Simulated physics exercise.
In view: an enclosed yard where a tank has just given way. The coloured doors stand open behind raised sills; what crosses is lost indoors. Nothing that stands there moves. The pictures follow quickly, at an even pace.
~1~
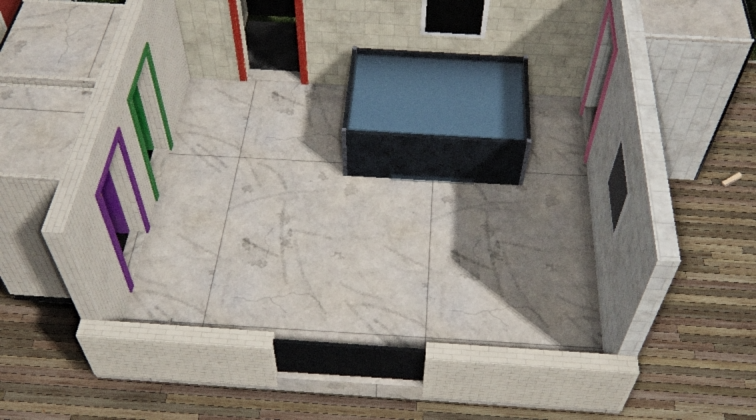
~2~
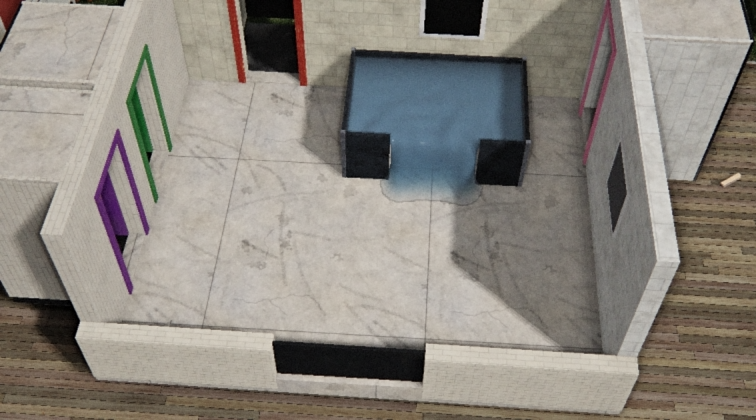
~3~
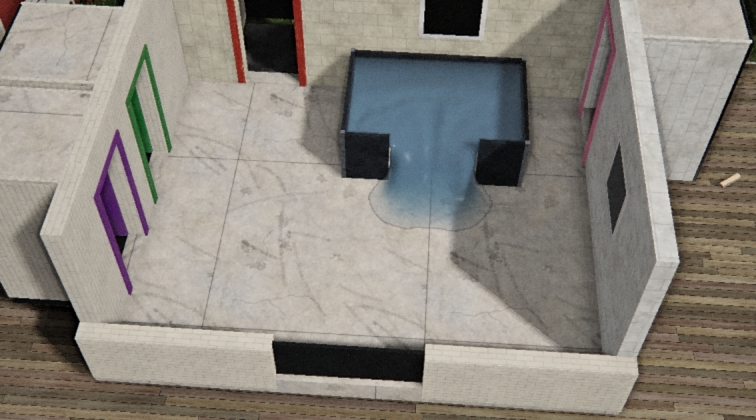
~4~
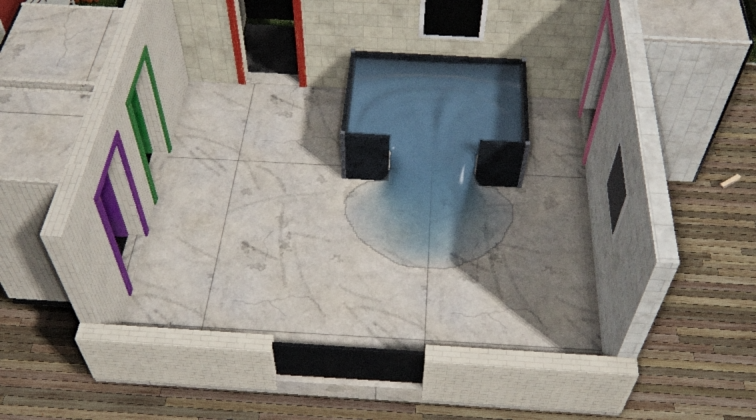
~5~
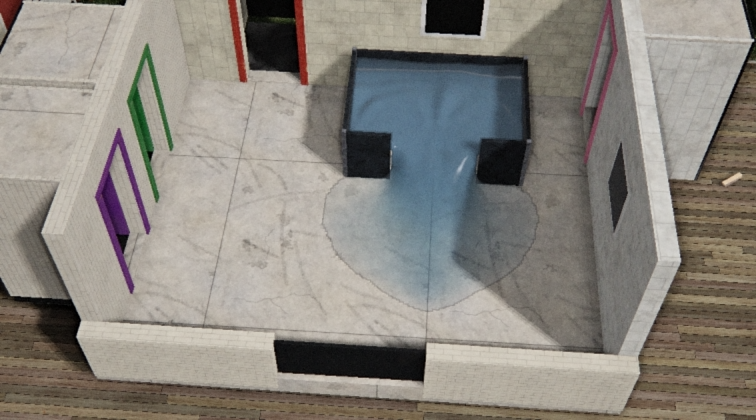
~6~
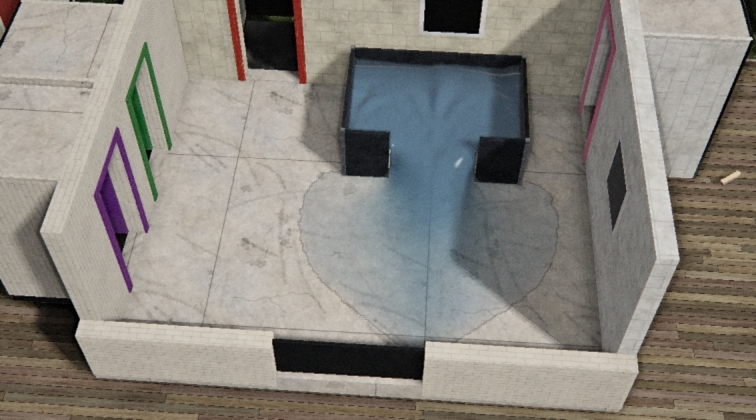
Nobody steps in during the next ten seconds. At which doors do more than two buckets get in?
One by one: The green door takes more than that; the red door takes more than that; the pink door stays under that; the purple door takes more than that.
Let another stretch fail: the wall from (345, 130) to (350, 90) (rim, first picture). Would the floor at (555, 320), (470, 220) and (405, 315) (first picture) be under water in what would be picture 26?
In turn: Dry, not flooded, dry.
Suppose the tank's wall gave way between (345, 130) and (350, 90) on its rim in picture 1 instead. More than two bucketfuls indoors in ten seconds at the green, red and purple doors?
My reading: Green passes that mark, red takes more, purple goes over.
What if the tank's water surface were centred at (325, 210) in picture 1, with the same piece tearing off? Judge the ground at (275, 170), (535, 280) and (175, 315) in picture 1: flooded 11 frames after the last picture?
In that order: Clear, awash, flooded.
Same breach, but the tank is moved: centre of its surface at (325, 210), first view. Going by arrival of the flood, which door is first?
The purple door.
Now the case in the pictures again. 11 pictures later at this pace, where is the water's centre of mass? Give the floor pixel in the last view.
I would point to (417, 221).
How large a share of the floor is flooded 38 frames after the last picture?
Close to 95 %.
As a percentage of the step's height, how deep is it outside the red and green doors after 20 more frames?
In turn 0 and 120 per cent.
A moment on, water covers 45 % of the floor; the green door not reached, the red door not reached, the pink door not reached, the purple door not reached.
Next, water covers 55 % of the floor; the green door not reached, the red door not reached, the pink door not reached, the purple door not reached.
Then, water covers 65 % of the floor; the green door wet at the sill, nothing in, the red door not reached, the pink door not reached, the purple door over two buckets in.
Later, water covers 95 % of the floor; the green door under two buckets in, the red door over two buckets in, the pink door wet at the sill, nothing in, the purple door far over two buckets in.
In the end, water covers 100 % of the floor; the green door over two buckets in, the red door far over two buckets in, the pink door wet at the sill, nothing in, the purple door far over two buckets in.
